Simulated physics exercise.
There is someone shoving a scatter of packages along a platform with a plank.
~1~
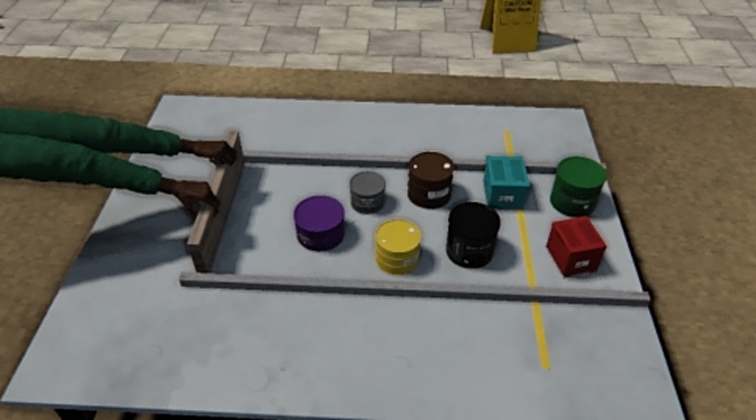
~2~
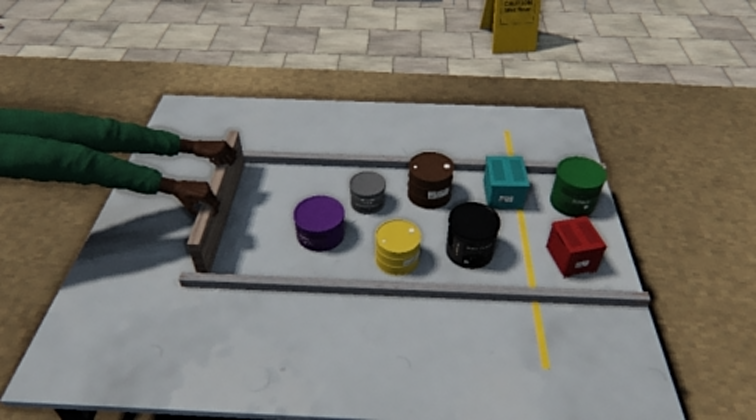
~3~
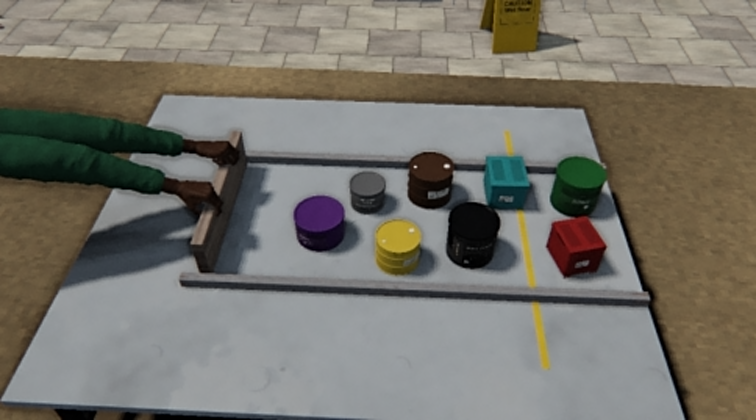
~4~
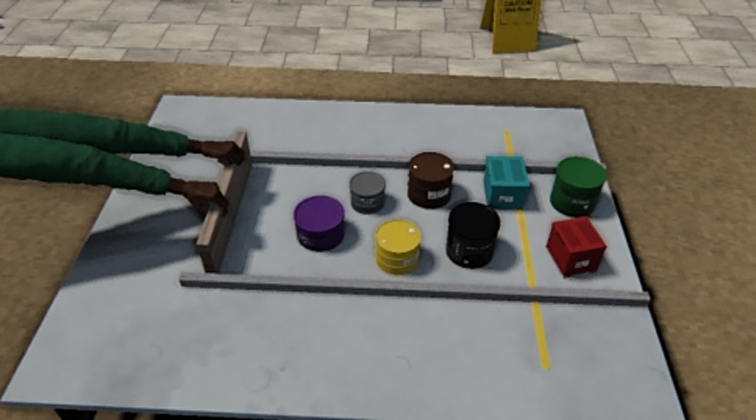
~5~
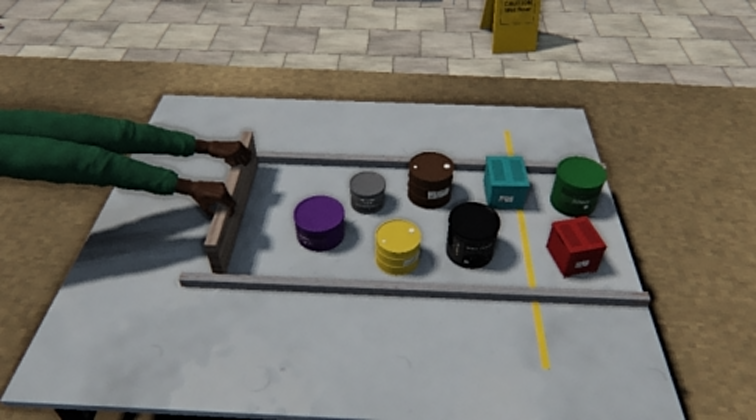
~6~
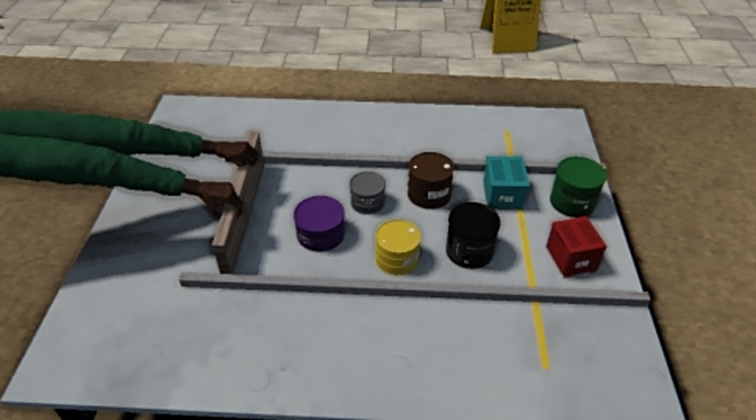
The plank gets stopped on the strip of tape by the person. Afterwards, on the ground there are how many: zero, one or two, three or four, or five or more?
The drop will claim one or two of them.
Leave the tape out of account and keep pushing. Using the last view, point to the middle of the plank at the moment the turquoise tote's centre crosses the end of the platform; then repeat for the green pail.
First one: Around (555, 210). Other one: Around (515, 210).
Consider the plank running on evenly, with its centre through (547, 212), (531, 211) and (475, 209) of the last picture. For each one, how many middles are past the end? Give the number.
2; 2; 0.
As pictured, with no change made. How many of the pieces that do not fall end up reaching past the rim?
Answer: 0.
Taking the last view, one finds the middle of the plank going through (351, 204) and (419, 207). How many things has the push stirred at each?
At the one place 3, at the other 6.
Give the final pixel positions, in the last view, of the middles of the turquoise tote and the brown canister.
First: About (582, 182); second: About (541, 174).
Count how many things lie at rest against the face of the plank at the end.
It ends up touching 3.
A little later, none off yet; green pail at rest near (577, 187); red tote at rest near (575, 247); turquoise tote at rest near (505, 183).
When it is over, the number that fall off is one or two; down, red tote and green pail.
